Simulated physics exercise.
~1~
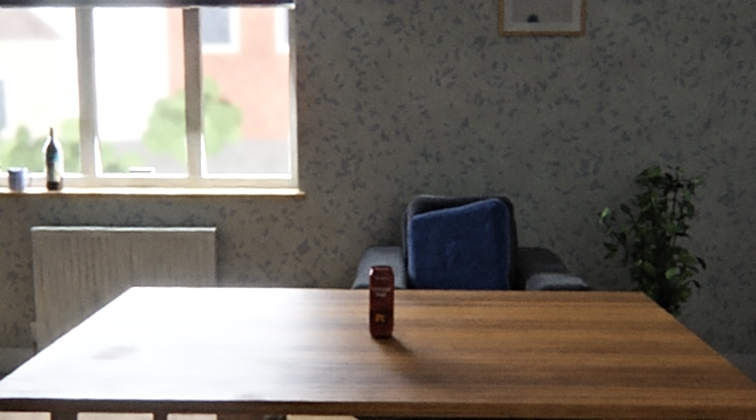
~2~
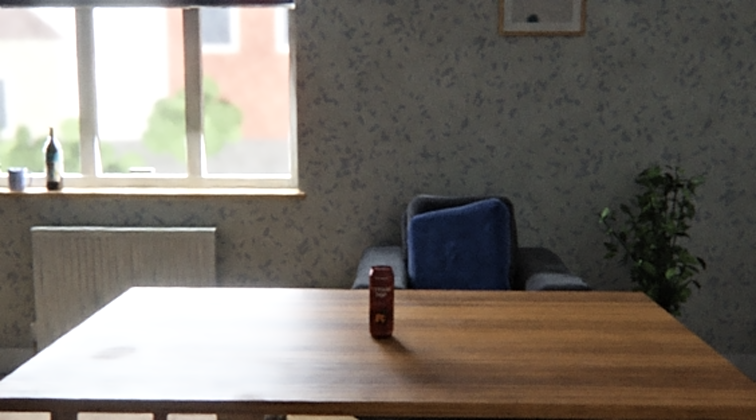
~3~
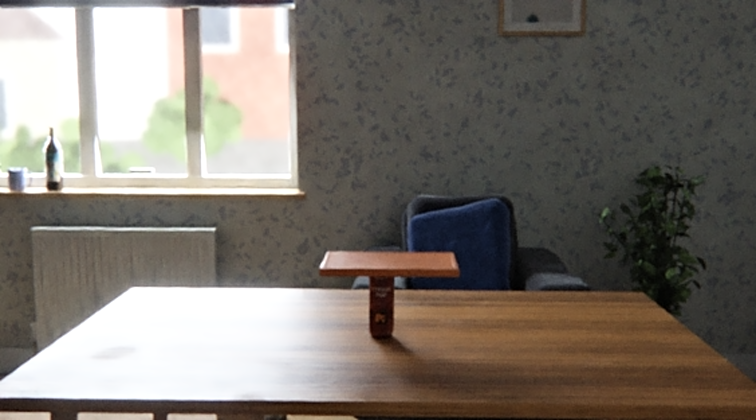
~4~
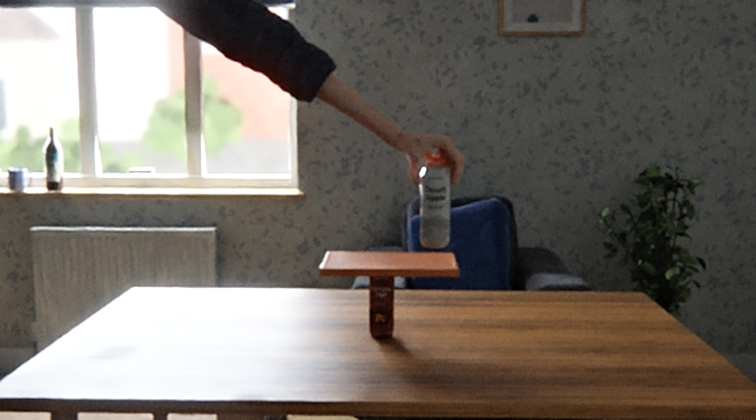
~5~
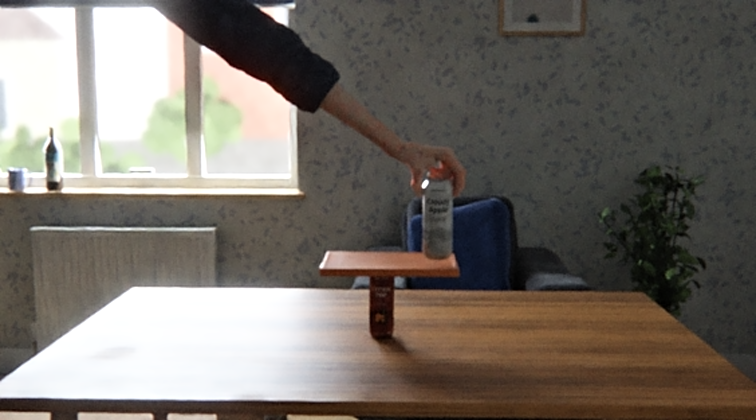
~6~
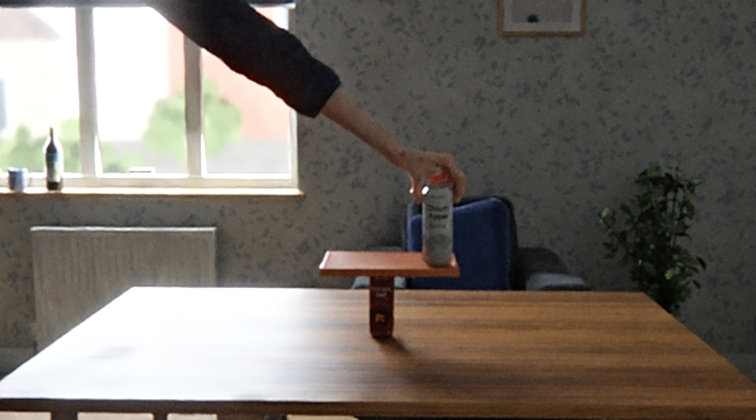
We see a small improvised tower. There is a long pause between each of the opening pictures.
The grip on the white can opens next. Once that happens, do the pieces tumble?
I predict the stack won't bear it.
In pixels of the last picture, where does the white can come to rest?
At about (473, 336).
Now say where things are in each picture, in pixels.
The last thing is not in view yet, in the first frame.
The last thing is not in view yet, in the second frame.
The last thing is not in view yet; orange lid (390, 264), in the third frame.
On its way; white can (436, 207); orange lid (390, 264), in the fourth frame.
On its way; white can (438, 219); orange lid (390, 264), in the fifth frame.
Set down, still held; white can (438, 226); orange lid (390, 264), in the sixth frame.
Then, 0.40 s past the last view, white can now fallen; orange lid rocked 67° from its first pose.
Then, 0.60 s past the last view, orange lid on its side.
Then, 1.40 s past the last view, orange lid now fallen.
Finally, fallen, orange lid and white can; red can still in place. Final places as the last picture's camera would see them, white can near (473, 336). The stack gives way.
